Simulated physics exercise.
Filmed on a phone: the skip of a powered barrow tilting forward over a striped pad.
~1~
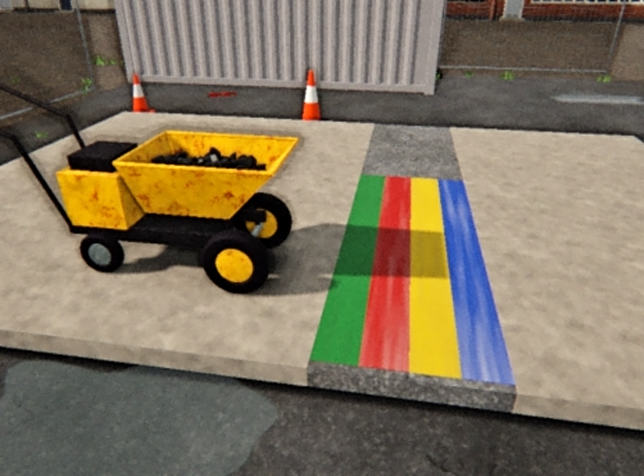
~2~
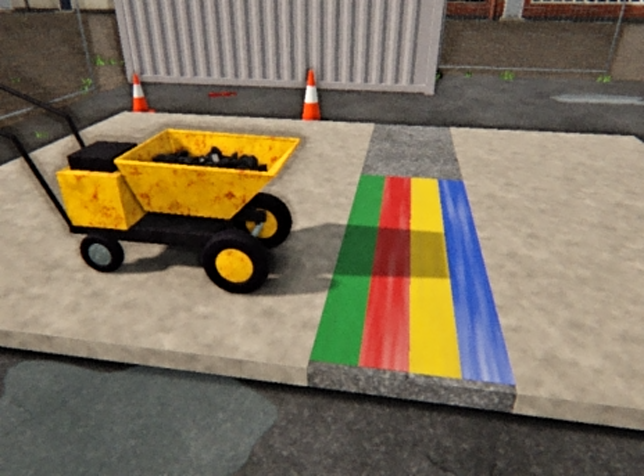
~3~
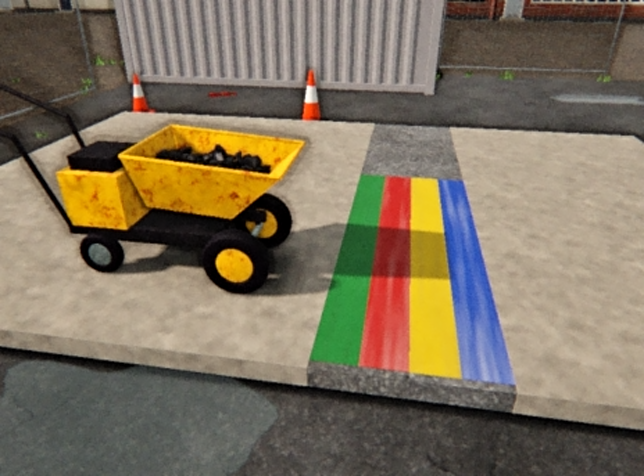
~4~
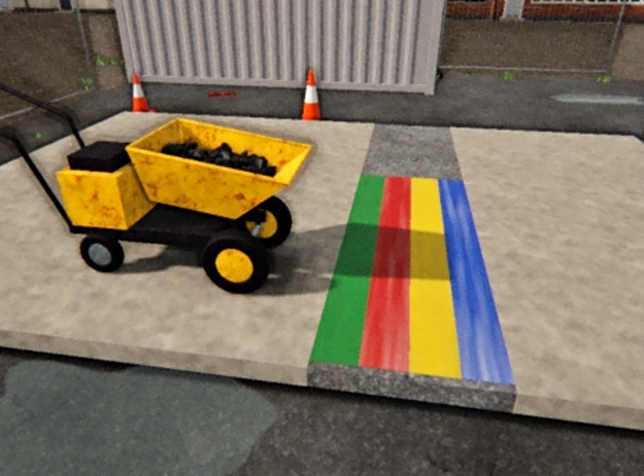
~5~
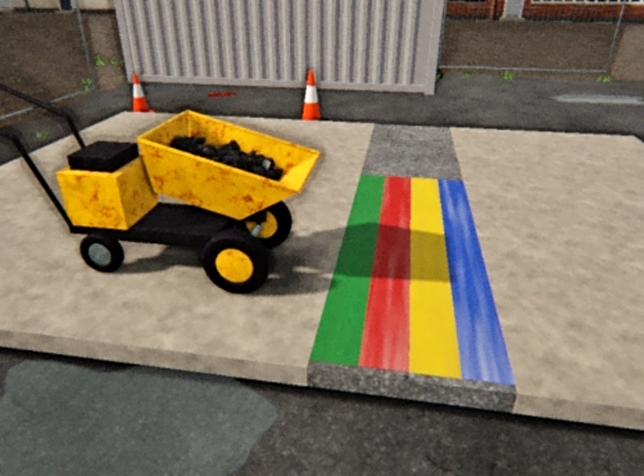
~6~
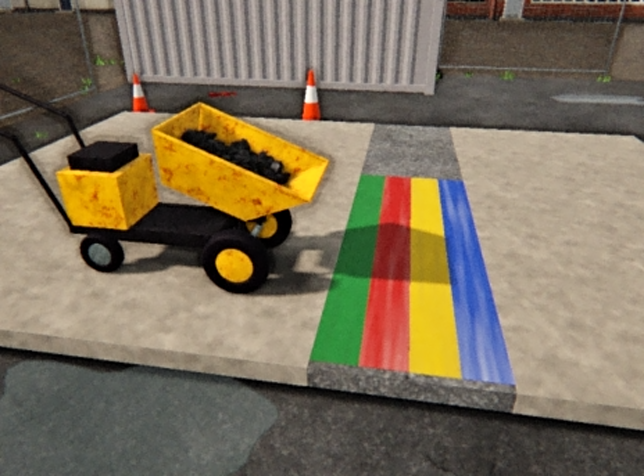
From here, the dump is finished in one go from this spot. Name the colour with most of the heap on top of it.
Red.
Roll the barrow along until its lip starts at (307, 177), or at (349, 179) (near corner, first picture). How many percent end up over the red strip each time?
30 % and 0 %.
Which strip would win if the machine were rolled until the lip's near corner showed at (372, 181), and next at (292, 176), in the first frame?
I would say that blue strip the first time, then the strip in red the next.
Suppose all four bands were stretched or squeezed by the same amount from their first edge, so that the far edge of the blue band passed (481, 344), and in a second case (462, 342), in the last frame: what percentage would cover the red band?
40 % and 30 %.
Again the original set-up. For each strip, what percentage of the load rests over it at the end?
The green strip takes 20 per cent, the red strip 35, the yellow strip 10 and the blue strip 0.
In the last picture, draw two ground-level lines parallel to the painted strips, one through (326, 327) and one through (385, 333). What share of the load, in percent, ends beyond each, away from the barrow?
Close to 70 and 30 per cent respectively.
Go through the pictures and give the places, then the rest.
In the first frame, lip of the skip near (272, 174), level; top of the load near (199, 169), lumps of coal; green strip near (342, 325); red strip near (387, 330); yellow strip near (433, 335); blue strip near (481, 340).
In the second frame, lip of the skip near (274, 175), tipped barely; top of the load near (200, 168).
In the third frame, lip of the skip near (280, 178), tipped barely; top of the load near (197, 166).
In the fourth frame, lip of the skip near (288, 183), tipped a little; top of the load near (202, 162).
In the fifth frame, lip of the skip near (298, 191), tipped clearly; top of the load near (199, 158).
In the sixth frame, lip of the skip near (309, 201), tipped clearly; top of the load near (204, 148); green strip near (342, 325); red strip near (387, 330); yellow strip near (433, 335); blue strip near (481, 340).
Shortly afterwards, skip tipped steeply; the whole lot in the skip.
Next, skip tipped right over; near two thirds in the skip; a little over the green strip; near a quarter over the red strip; only a few over the yellow strip.
Some moments later, skip tipped right over; near a third in the skip; near a quarter over the green strip; near a third over the red strip; a little over the yellow strip; only a few over the blue strip; only a few off the paint.
In the end, skip tipped right over; near a third in the skip; near a quarter over the green strip; near a third over the red strip; a little over the yellow strip; only a few over the blue strip; only a few off the paint.
